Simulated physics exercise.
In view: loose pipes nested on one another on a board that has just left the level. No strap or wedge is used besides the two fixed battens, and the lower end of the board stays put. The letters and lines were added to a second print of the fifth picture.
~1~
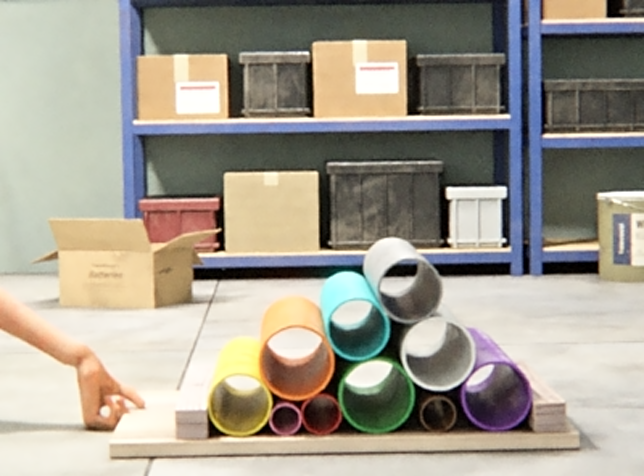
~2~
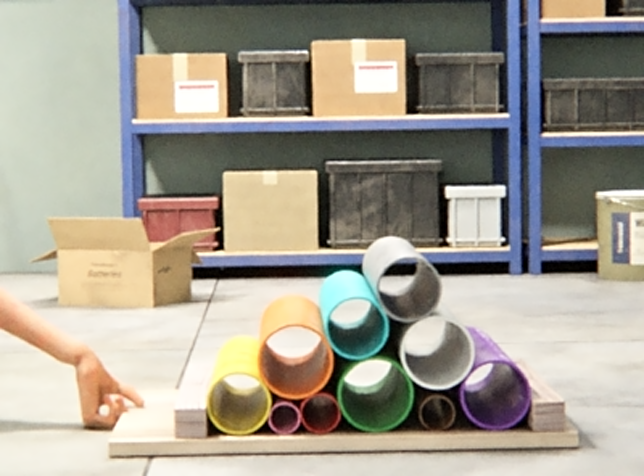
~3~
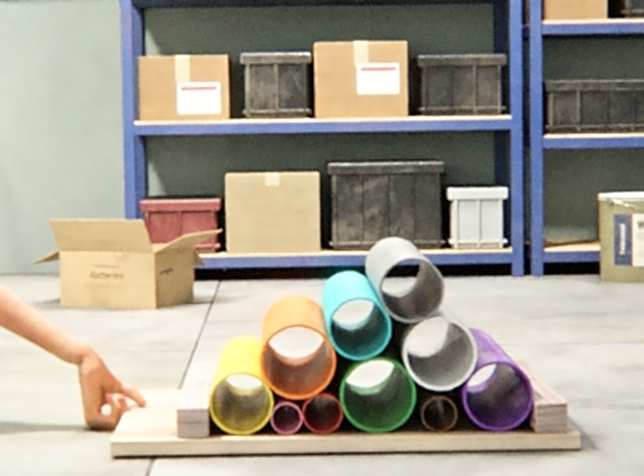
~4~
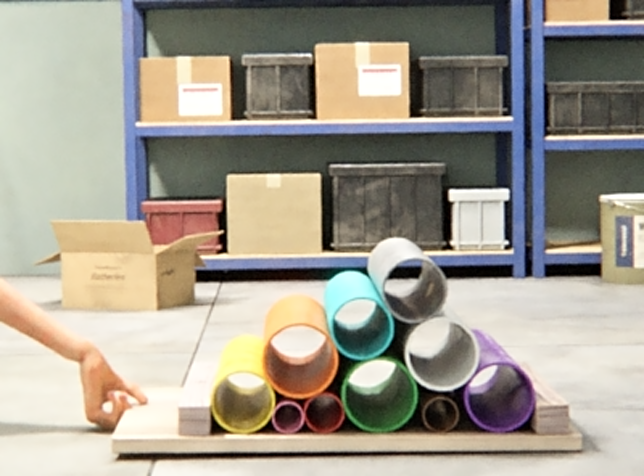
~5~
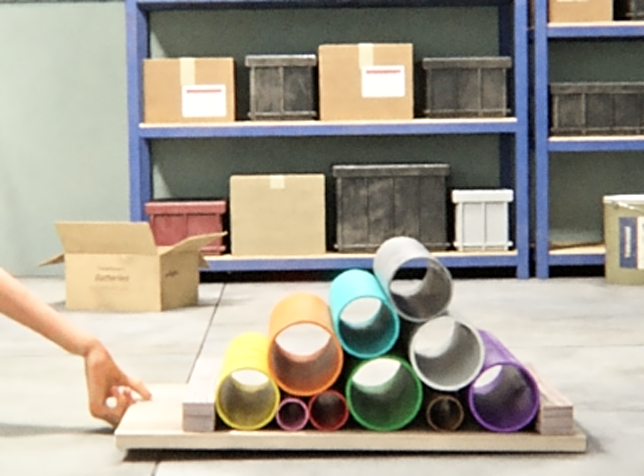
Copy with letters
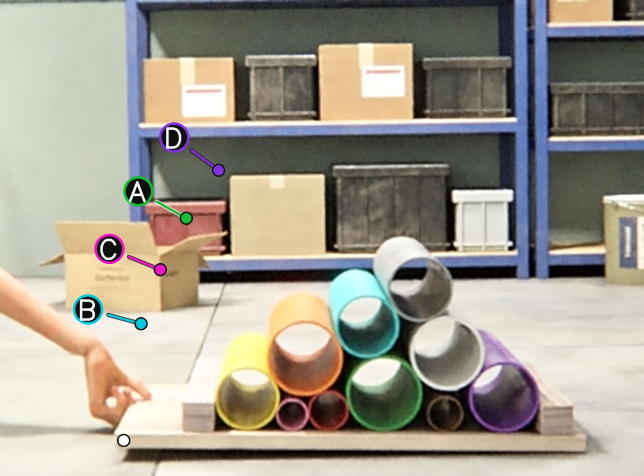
A hand at the left slightly lifts the end of a board holding stacked colorful pipes.
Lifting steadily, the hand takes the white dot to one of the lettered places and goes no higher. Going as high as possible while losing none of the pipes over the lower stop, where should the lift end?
Raise it to B.
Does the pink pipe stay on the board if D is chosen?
Yes, with D.
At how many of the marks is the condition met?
One of the four.
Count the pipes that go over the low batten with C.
With C, one.
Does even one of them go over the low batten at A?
At A: Yes.
On the marked copy, A at (186, 218); B at (141, 324); C at (161, 270); D at (219, 171); the white dot at (124, 440).
Taking B. A third of the way, board at 13°.
Two thirds of the way, board at 16°.
When it is over, board at 16°, none over the low batten.
As for the rest, A two over the low batten (white, grey); C one over the low batten (grey); D three over the low batten (white, turquoise, grey).
